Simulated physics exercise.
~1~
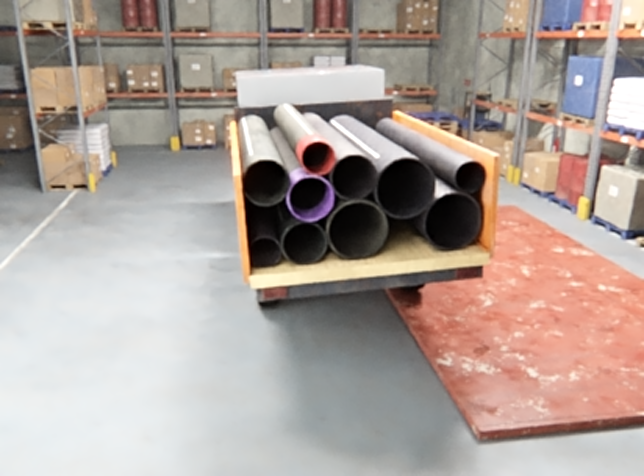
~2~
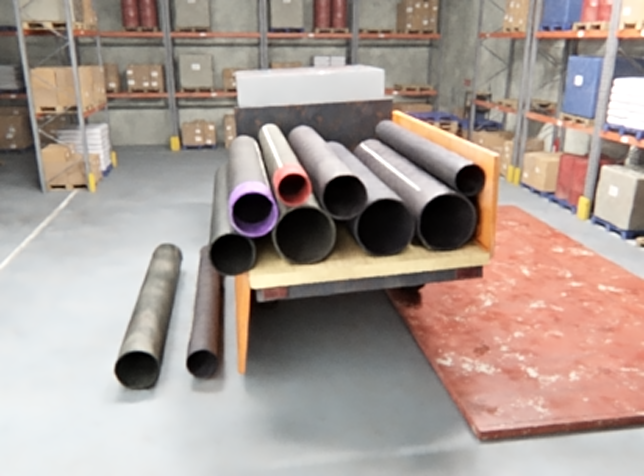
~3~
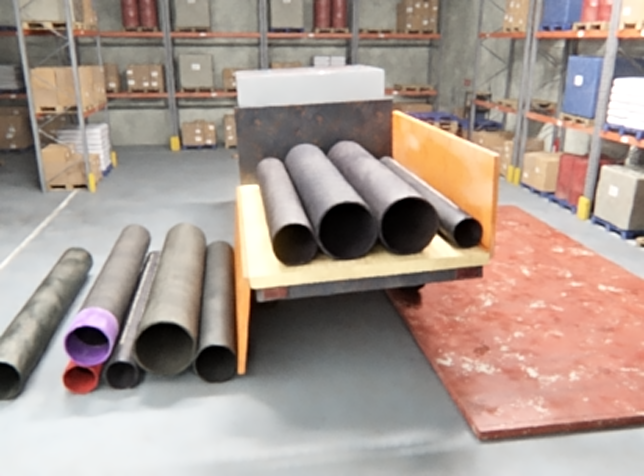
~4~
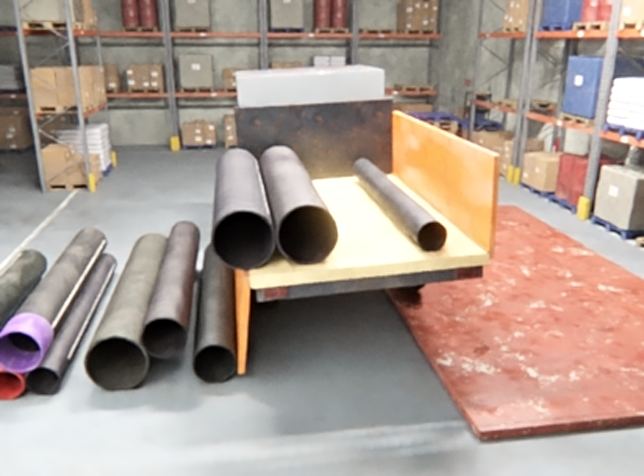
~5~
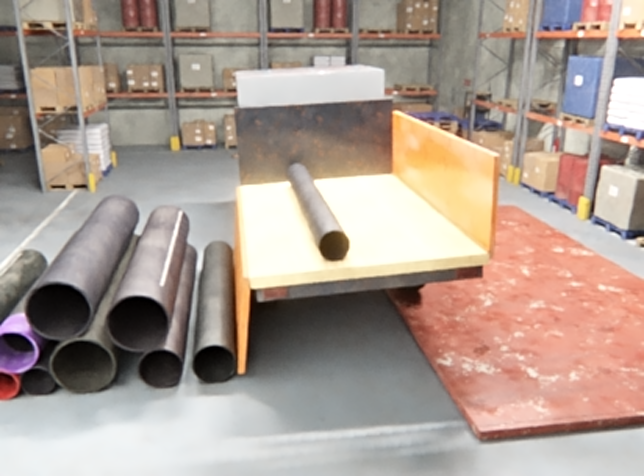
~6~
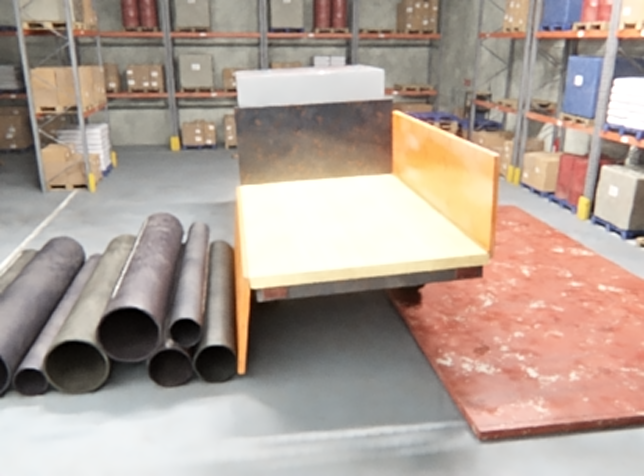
A flatbed lorry's left side drops and all its pipes roll off onto the floor.
